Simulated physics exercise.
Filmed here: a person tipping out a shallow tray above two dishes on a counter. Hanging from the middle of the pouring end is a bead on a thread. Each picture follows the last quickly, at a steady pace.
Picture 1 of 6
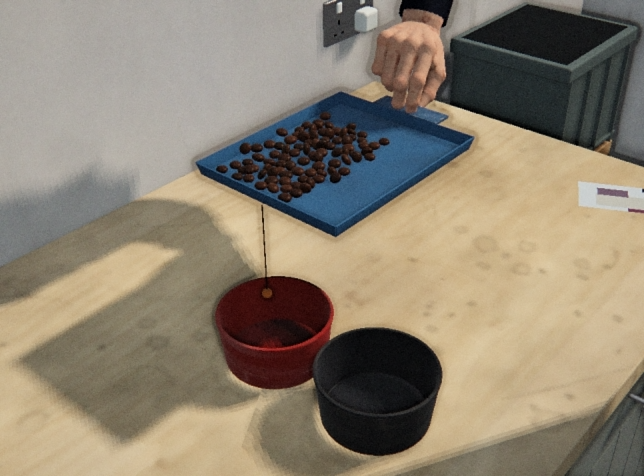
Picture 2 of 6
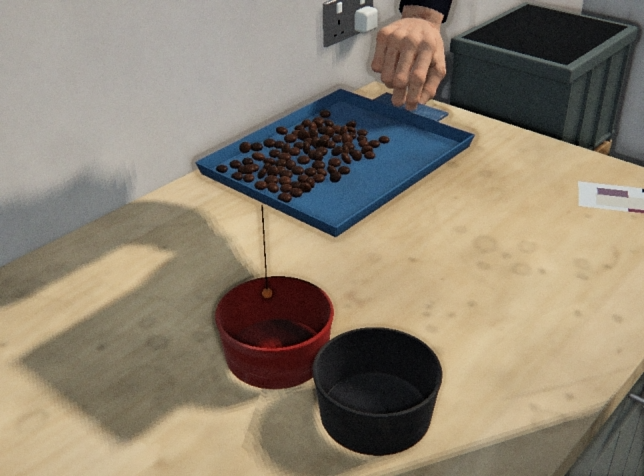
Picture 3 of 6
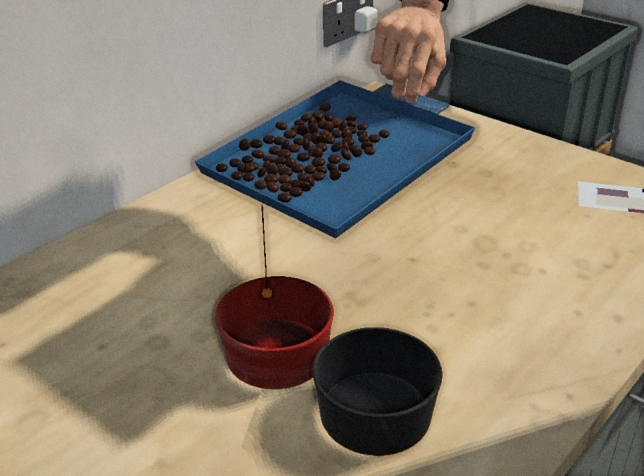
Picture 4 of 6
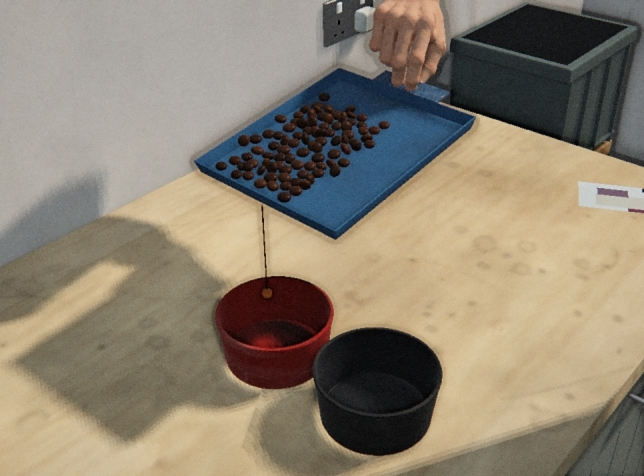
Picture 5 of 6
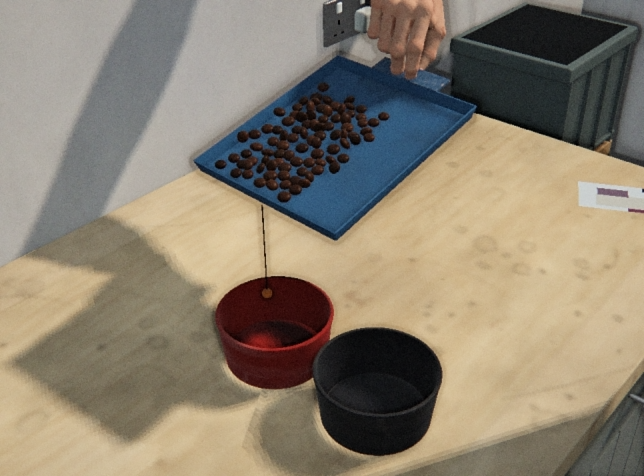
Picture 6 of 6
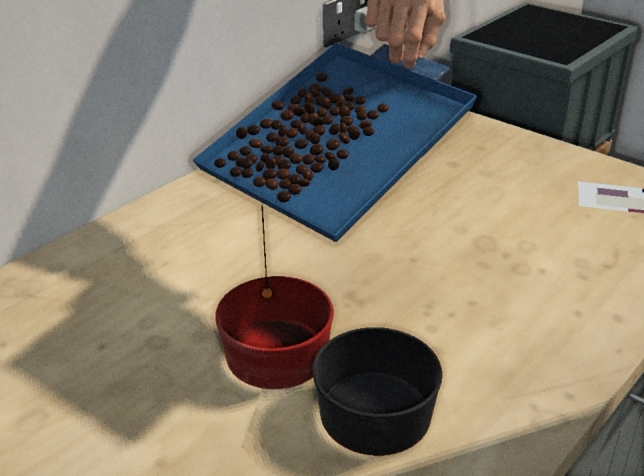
We see a hand holding a blue tray of flat chocolate drops above a red dish and a black dish, a bead hanging from its near edge, as the hand raises the far end and the tray gradually tilts.
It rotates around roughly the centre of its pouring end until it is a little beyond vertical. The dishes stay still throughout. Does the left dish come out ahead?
Yes.
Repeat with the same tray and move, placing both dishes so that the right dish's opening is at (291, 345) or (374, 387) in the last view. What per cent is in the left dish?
The first try yields 10% and the second yields 70%.
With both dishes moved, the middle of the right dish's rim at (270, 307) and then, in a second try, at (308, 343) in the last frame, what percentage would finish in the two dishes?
In turn 50 and 80 in a hundred.
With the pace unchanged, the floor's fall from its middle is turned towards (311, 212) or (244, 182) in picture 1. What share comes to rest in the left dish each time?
Lab note: Case 1 near 50 %, case 2 near 20 %.
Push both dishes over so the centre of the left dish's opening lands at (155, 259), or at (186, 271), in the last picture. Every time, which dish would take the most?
The dish to the right at the first, the dish to the right at the second.
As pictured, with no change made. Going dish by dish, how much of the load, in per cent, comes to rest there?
For the left dish some 50 %, for the right dish some 10 %.
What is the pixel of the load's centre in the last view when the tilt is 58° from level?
The middle of the pieces lands at roughly (277, 185).
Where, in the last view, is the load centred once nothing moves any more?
I'd place the middle at about (277, 369).
Just after the last frame, tray tipped steeply; almost all on the tray; just a few in the air.
A moment on, tray tipped right over; roughly a quarter on the tray; about a tenth in the right dish; roughly a quarter in the left dish; roughly a quarter outside both; roughly a quarter in the air.
Further on, tray tipped past a quarter turn; about a tenth in the right dish; roughly half in the left dish; roughly a third outside both.
When it is over, tray tipped past a quarter turn; about a tenth in the right dish; roughly half in the left dish; roughly a third outside both.
